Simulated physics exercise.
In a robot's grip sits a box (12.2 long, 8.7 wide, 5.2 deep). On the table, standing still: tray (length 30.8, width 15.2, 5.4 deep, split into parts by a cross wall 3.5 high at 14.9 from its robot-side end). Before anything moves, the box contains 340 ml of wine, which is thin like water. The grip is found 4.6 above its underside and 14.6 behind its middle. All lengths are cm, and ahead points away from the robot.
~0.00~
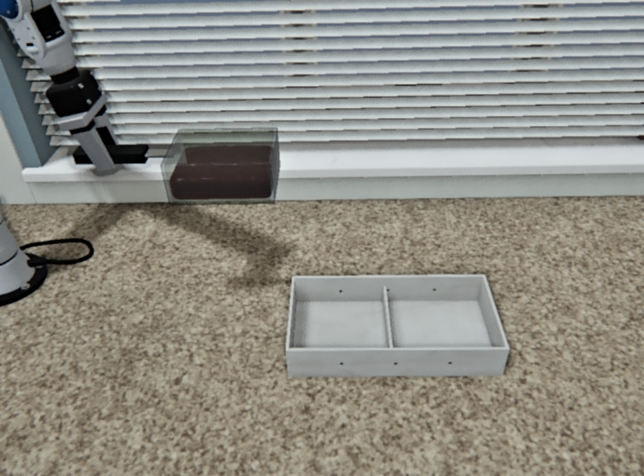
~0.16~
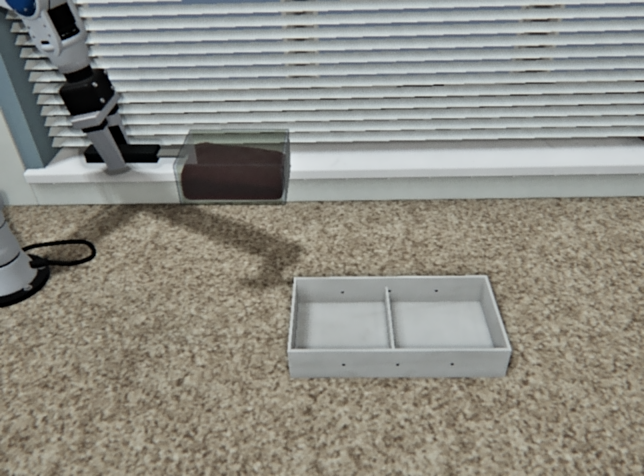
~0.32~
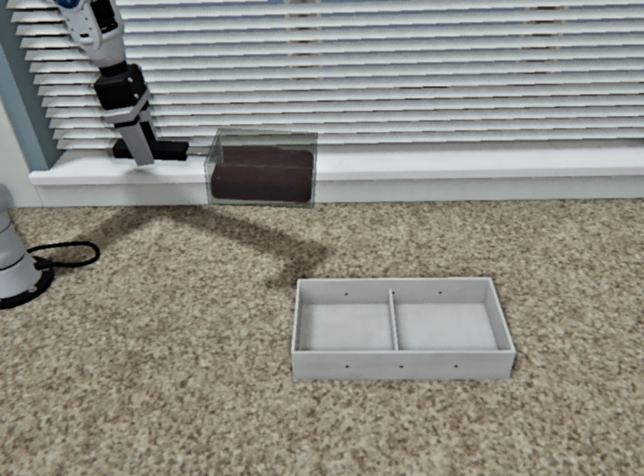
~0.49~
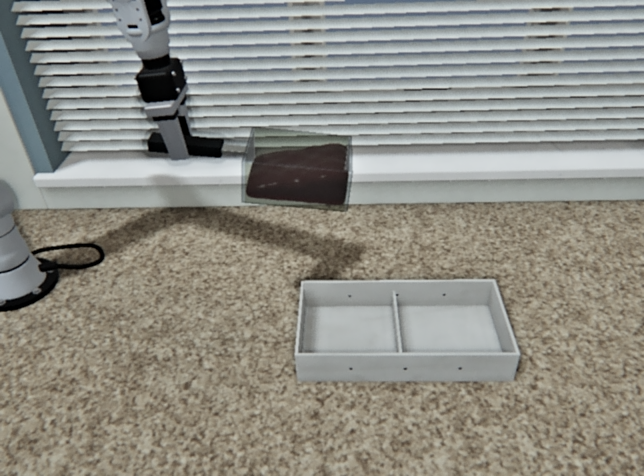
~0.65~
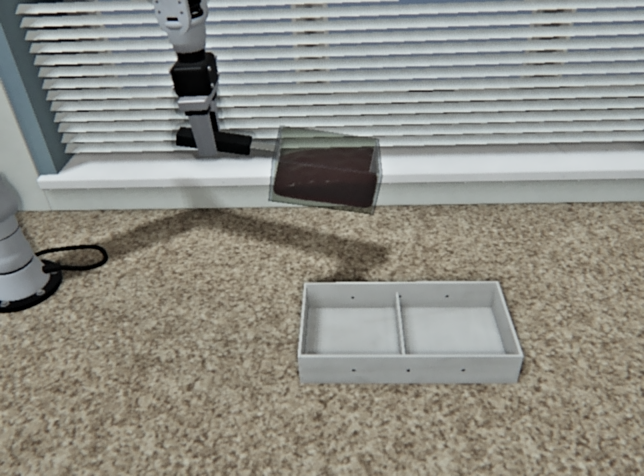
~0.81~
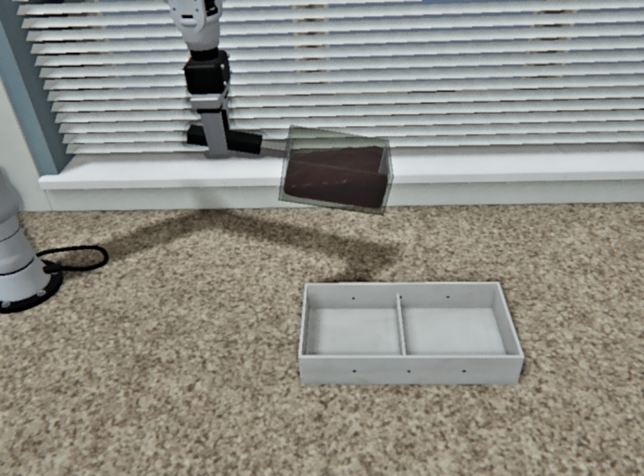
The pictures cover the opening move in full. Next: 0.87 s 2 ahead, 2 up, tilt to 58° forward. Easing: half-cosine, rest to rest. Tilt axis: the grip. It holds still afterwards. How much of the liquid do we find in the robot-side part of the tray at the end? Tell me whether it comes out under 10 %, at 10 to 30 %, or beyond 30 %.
It comes out beyond 30 %.
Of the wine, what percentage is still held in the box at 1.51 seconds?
I'd put it at around 55 %.
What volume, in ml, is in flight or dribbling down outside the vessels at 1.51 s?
It works out to close to 80 ml.
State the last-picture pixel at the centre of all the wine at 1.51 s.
Roughly (350, 261).
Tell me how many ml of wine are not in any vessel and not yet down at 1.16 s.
Around 0 ml at that time.
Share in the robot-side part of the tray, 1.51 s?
Share: Around 16 %.
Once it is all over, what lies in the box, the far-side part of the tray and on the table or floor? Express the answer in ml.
Approx. 90 / 40 / 25 ml, in that order.
After 1.16 s, tilted 27° forward, liquid up to 30 above the table; 340 ml in the box.
After 1.51 s, tilted 54° forward, liquid up to 24 above the table; 190 ml in the box, 55 ml in the robot-side part, 20 ml in the far-side part, 75 ml in the air or running down outside.
After 1.88 s, tilted 58° forward, liquid up to 84 above the table; 155 ml in the robot-side part, 115 ml in the box, 35 ml in the far-side part, 5 ml on the table or floor, 35 ml in the air or running down outside.
After 2.68 s, tilted 58° forward, liquid up to 22 above the table; 190 ml in the robot-side part, 90 ml in the box, 40 ml in the far-side part, 25 ml on the table or floor.
In the end, 190 ml in the robot-side part, 90 ml in the box, 40 ml in the far-side part, 25 ml on the table or floor. That is 55 % in the robot-side part of the tray.
